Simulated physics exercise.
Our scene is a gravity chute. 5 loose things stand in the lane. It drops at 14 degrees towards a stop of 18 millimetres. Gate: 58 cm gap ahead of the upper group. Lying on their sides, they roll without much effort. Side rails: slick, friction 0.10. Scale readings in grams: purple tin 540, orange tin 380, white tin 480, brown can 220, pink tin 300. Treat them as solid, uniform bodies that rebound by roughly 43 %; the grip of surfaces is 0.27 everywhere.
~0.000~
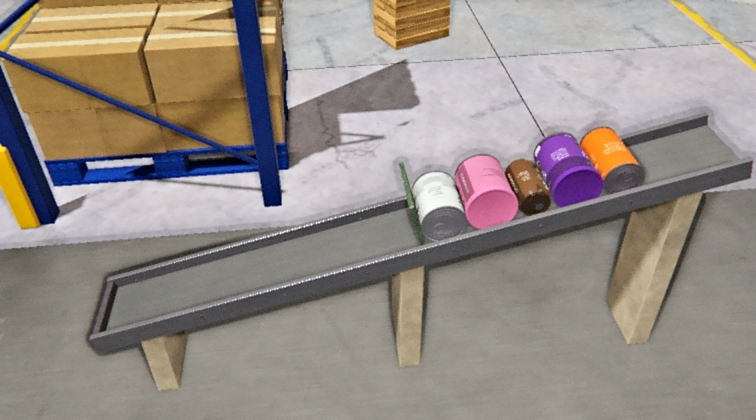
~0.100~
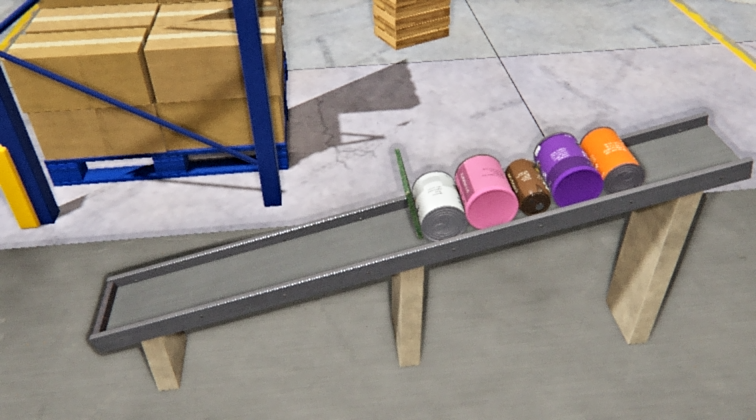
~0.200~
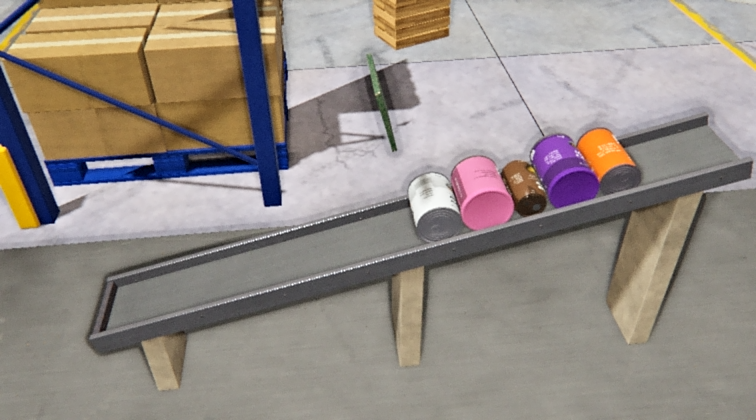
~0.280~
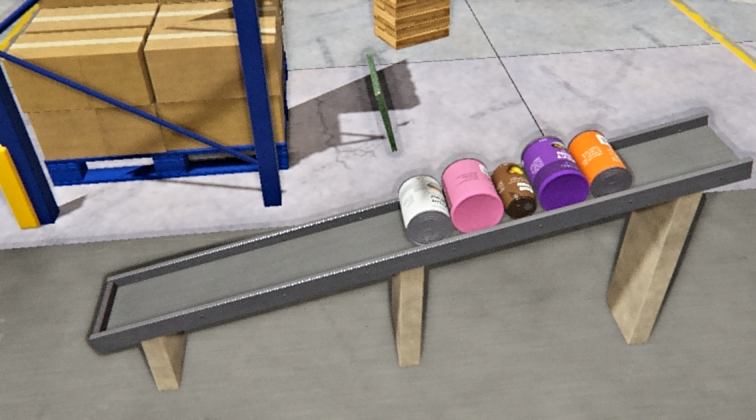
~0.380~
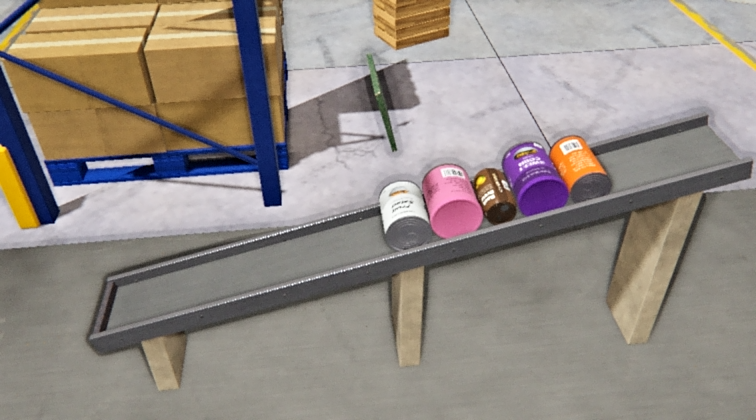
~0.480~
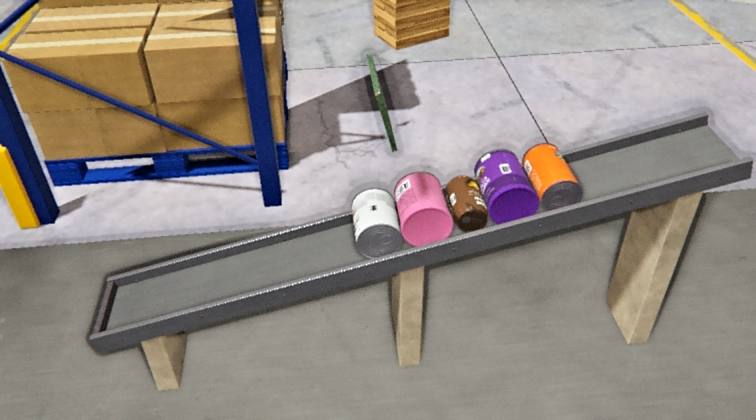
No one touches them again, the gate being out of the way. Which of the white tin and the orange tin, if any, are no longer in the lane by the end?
In the end the white tin is no longer in the lane; the orange tin is still in the lane.
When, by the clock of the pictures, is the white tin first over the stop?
It happens at about 1.0 s.
Around 0.78 s, leader 23 cm from the stop; orange tin near (417, 214); white tin near (242, 260).
Around 1.08 s, white tin now over the stop; orange tin near (226, 267).
Around 1.58 s, brown can and pink tin now over the stop; orange tin near (170, 285).
Finally (2.2 s), over the stop, white tin, brown can and pink tin; the other 2 in the lane. In the last view, orange tin near (158, 288).
